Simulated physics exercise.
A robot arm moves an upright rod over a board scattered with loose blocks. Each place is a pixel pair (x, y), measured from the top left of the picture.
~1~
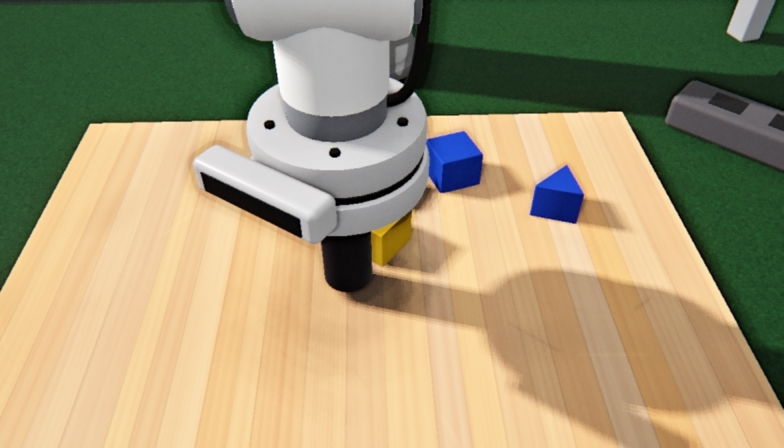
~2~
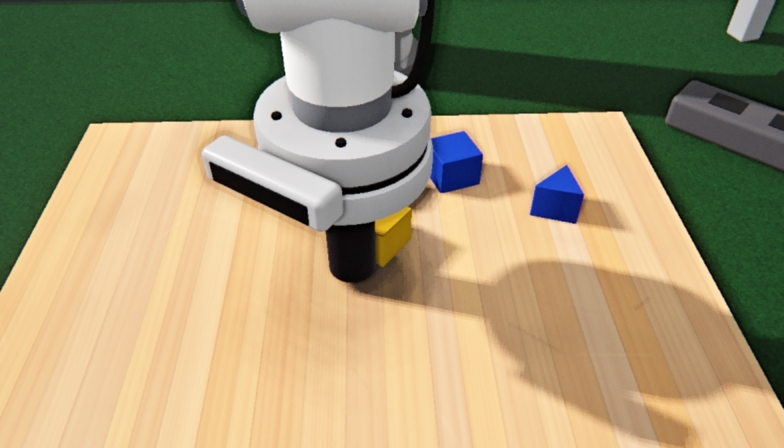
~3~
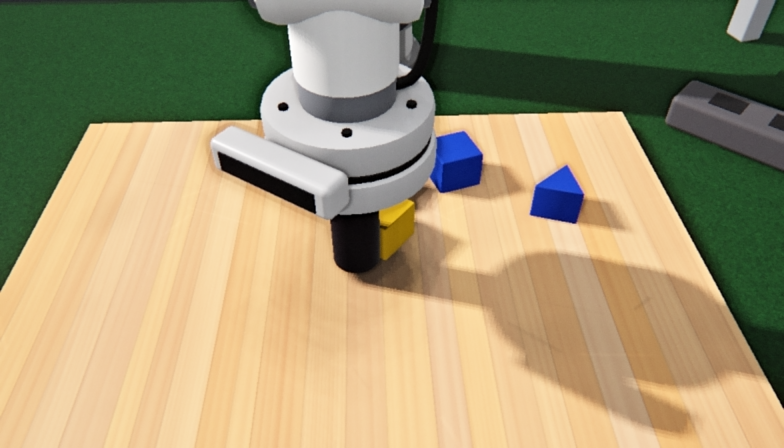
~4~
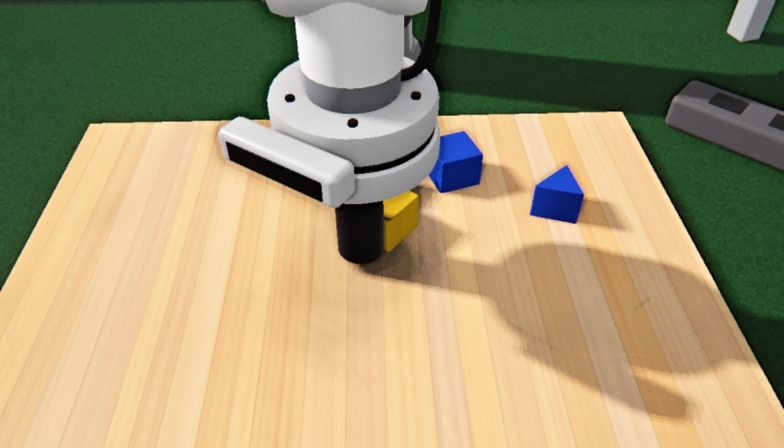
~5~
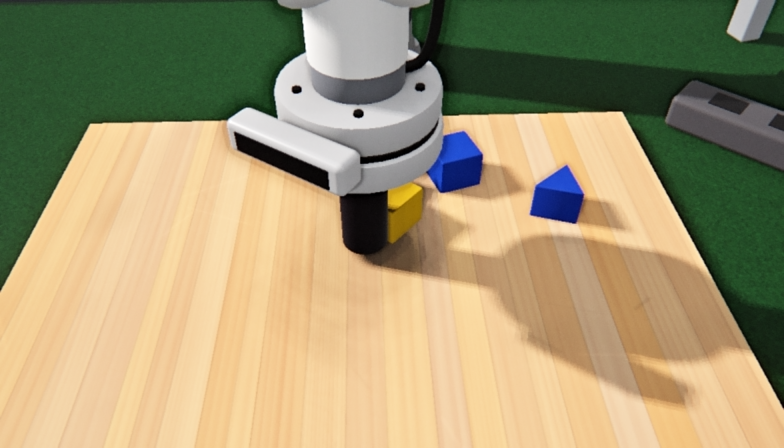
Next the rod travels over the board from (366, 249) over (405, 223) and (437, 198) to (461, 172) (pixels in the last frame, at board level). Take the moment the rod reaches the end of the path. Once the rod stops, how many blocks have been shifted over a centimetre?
I'd say two blocks get moved.
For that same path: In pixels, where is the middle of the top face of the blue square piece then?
At the end it should sit near (481, 116).
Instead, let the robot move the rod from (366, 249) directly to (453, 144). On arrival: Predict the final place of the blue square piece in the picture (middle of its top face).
About (536, 105).
The first path, step by step. One third of the way, rod (405, 214); yellow square piece (414, 164), turned 35° anticlockwise; blue square piece (457, 144).
Two thirds of the way, rod (437, 188); yellow square piece (417, 143), turned 55° anticlockwise; blue square piece (463, 140).
At the end, rod (462, 162); yellow heart-shaped block not moved; yellow square piece (419, 135), turned 90° anticlockwise; blue square piece (481, 116).
